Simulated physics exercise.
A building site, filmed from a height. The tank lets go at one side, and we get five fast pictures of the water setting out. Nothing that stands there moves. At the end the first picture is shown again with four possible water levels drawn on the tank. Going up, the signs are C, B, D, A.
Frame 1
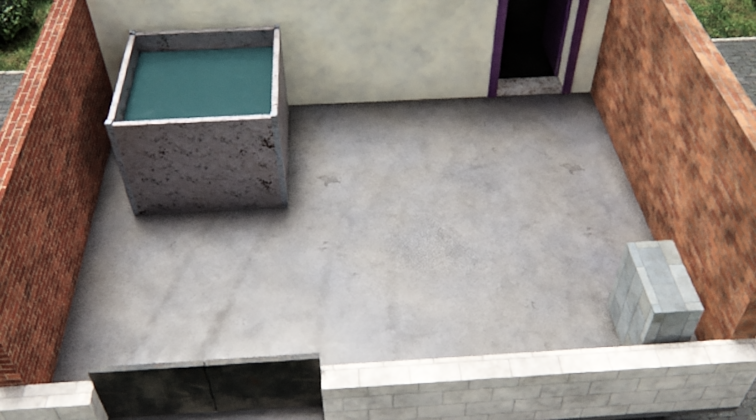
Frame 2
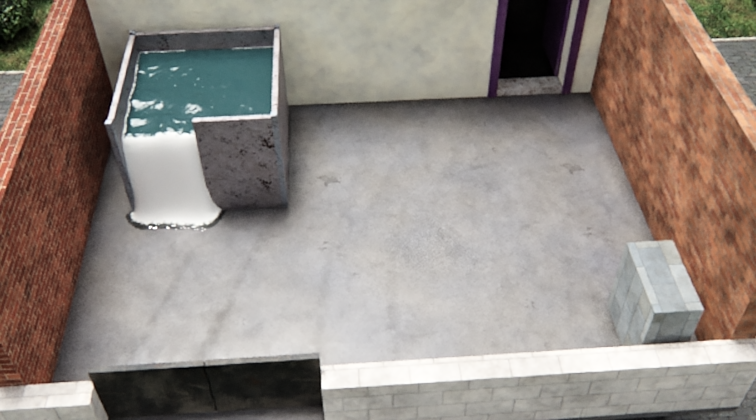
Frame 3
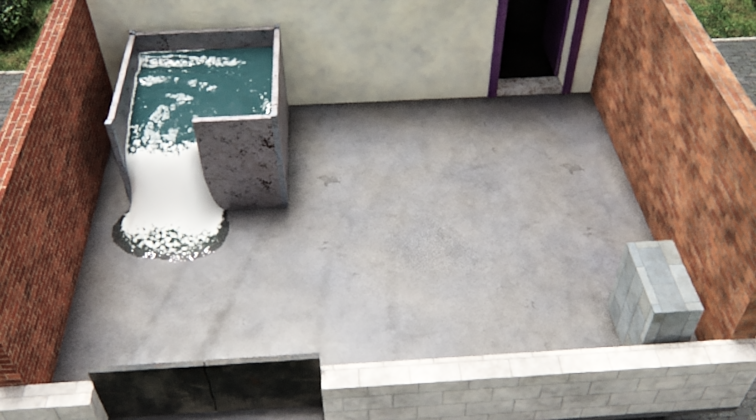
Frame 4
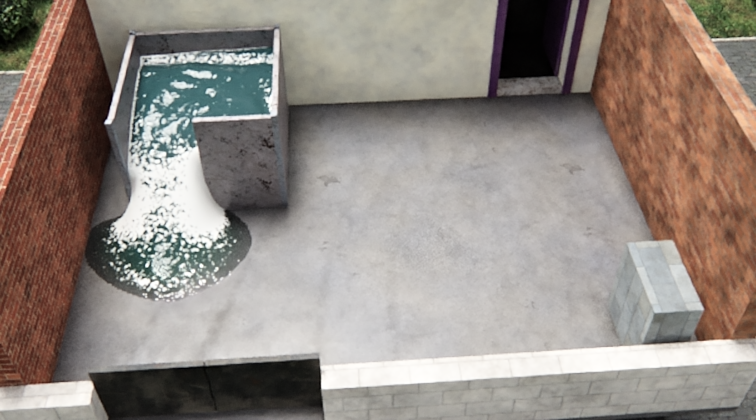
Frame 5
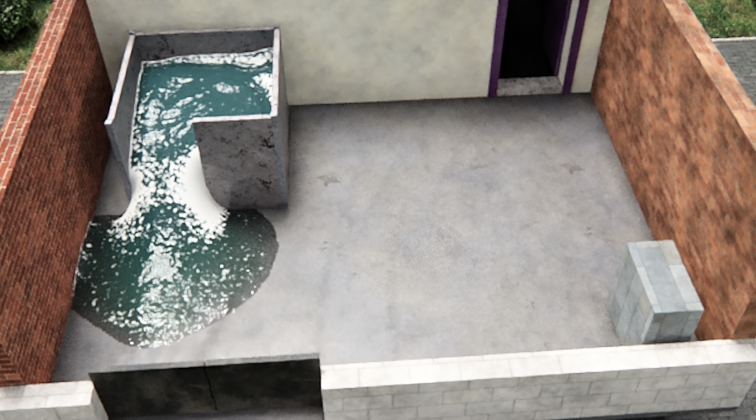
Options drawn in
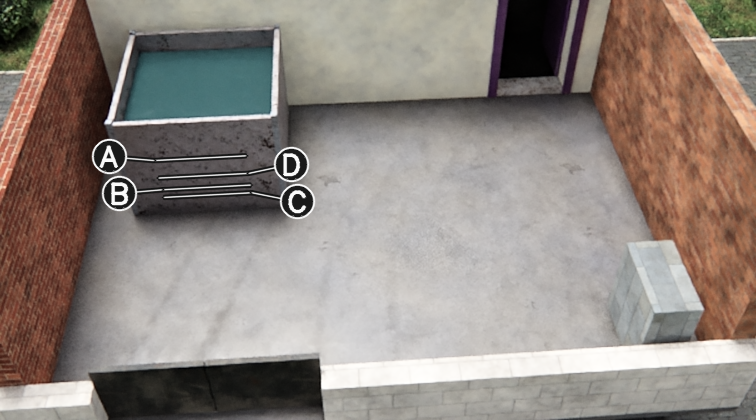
Teal water sits still in a raised concrete tank in the corner of a walled yard, then pours in a white, foaming sheet through an opening in the tank's front. It strikes the grey ground and spreads into a widening, foam-flecked pool reaching toward the left brick wall and the dark gate.
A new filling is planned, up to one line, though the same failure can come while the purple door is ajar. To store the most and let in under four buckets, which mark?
The answer is line D.
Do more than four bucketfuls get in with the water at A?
Yes.
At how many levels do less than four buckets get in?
Three of the four.
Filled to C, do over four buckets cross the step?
No, not at all.
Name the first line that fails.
A it is.
On the marked copy, A at (200, 158); B at (206, 187); C at (208, 195); D at (203, 175); from the bottom up C, B, D, A.
For line A, about 9 bucketfuls get in.
For line B, nothing gets over.
For line C, nothing gets over.
For line D, a splash gets over, under a bucket.
